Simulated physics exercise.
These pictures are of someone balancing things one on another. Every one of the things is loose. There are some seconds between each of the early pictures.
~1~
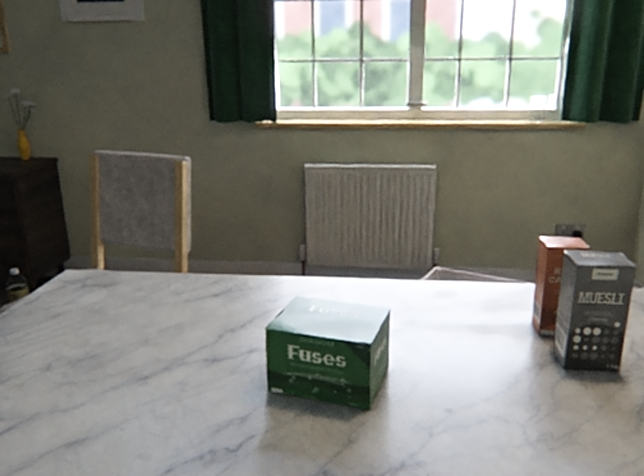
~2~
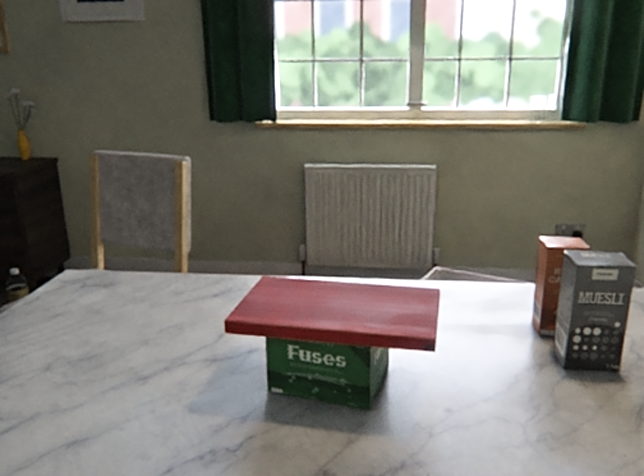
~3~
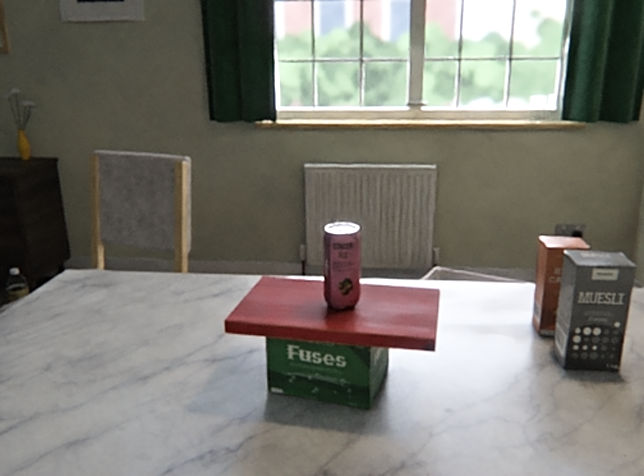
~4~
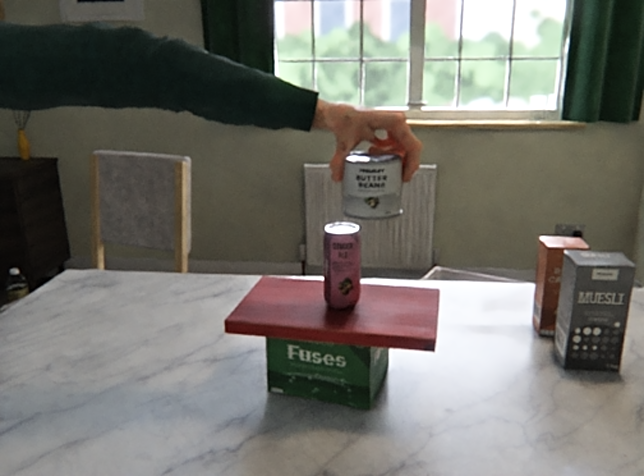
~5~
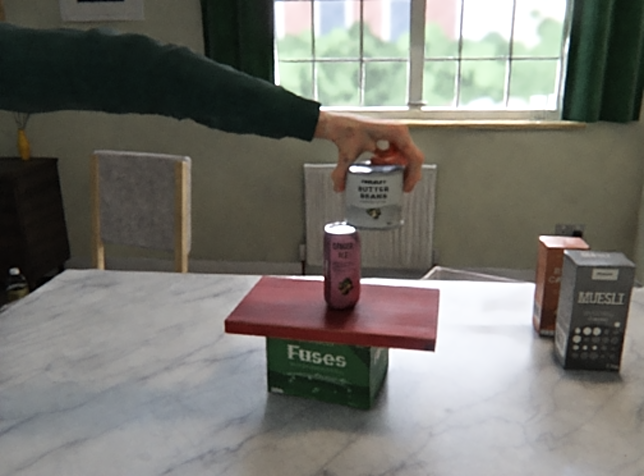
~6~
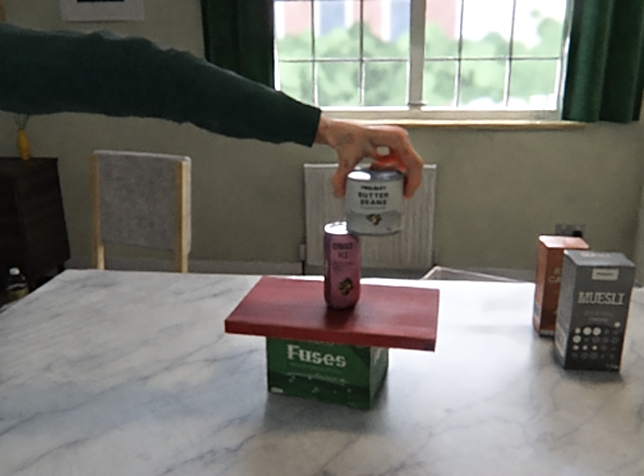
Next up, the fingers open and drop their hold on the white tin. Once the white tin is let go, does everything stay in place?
No, the pile falls.
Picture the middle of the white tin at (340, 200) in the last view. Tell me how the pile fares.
Outcome: The pile is still standing.
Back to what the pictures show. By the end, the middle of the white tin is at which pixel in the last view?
Look around (430, 273) in the final frame.
Then, 0.30 s later than the last frame, white tin now fallen.
Then, 0.60 s later than the last frame, pink can tilted by 4°.
Then, 2.00 s later than the last frame, nothing new.
When it is over, fallen, white tin; the other 5 as before. End places, in pixels of the last picture, white tin near (430, 273). The pile loses its balance.
